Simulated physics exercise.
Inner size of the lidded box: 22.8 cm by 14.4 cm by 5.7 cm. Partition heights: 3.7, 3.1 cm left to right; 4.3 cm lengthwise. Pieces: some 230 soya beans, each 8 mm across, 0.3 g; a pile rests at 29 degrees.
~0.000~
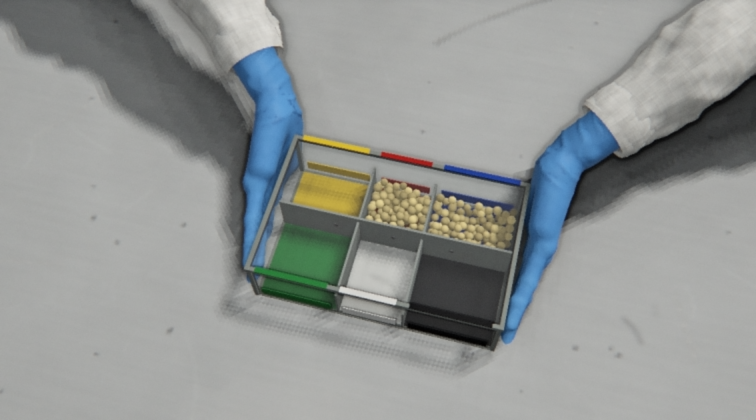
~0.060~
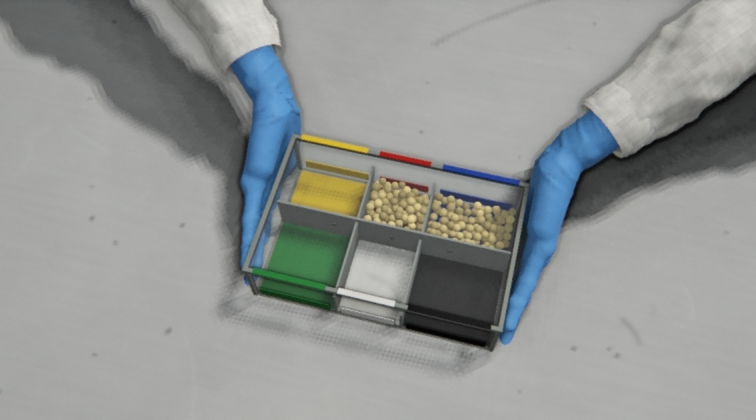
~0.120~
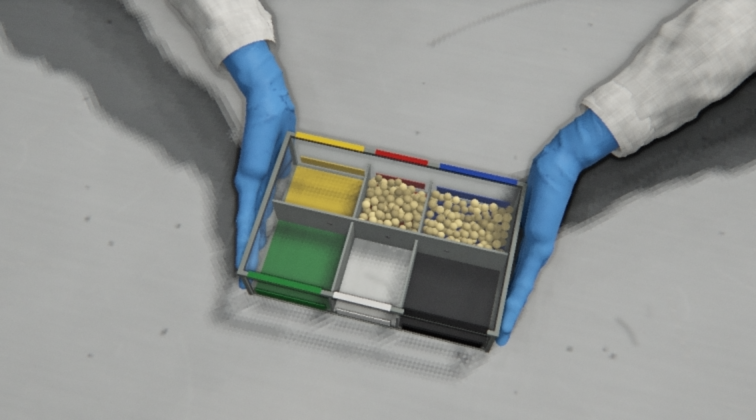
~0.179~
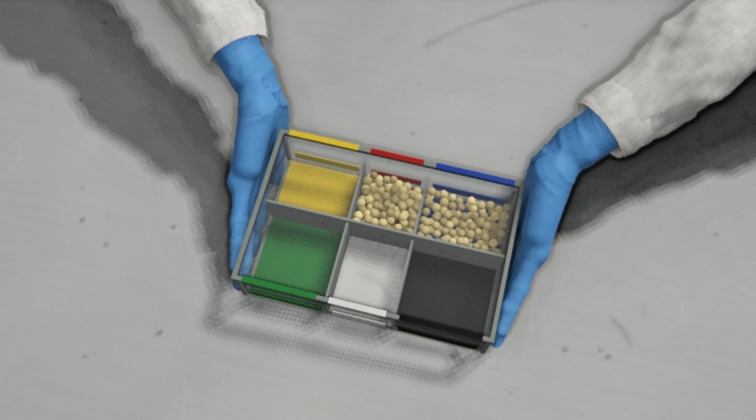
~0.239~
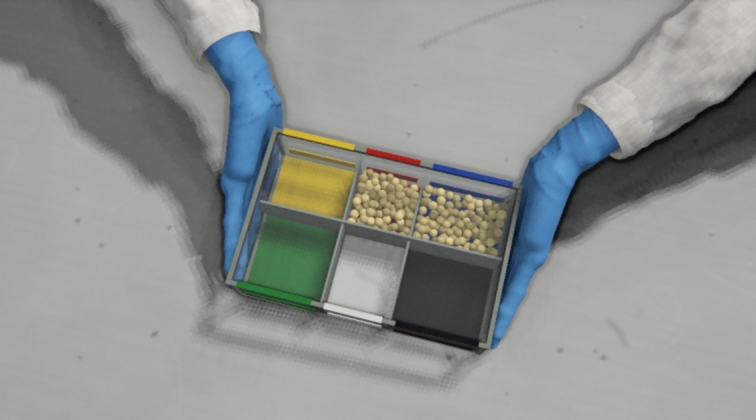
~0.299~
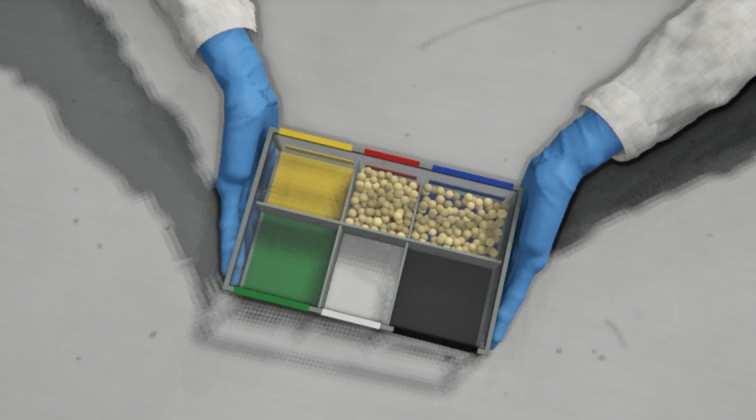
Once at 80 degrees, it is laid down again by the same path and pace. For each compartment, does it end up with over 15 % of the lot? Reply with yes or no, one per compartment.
Red compartment yes, blue compartment yes, green compartment no, yellow compartment no, white compartment no, black compartment no.
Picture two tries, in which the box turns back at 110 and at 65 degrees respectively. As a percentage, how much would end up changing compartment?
I'd expect close to 45 and then close to 0 per cent.
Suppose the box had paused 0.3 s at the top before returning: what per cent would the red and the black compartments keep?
Then: Red 45, black 5.
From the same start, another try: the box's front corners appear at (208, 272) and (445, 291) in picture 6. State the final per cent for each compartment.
In per cent, the final split is red 45, blue 25, green 10, yellow 20, white 0, black 0.
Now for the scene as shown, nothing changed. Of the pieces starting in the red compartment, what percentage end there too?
90 %.
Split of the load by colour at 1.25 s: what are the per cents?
In per cent: Red 50; blue 50; green 0; yellow 0; white 0; black 0.
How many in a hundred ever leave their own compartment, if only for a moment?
10 per cent or so.
Then, at 1.25 s, tilt 79 degrees; red 50 %, blue 50 %.
After 1.88 s, tilt 34 degrees; red 40 %, blue 50 %, white 5 %, black 5 %.
After 2.55 s, tilt 0 degrees; red 40 %, blue 50 %, white 5 %, black 5 %.
By 3.3 s all is still; red 40 %, blue 50 %, green 0 %, yellow 0 %, white 5 %, black 5 %.
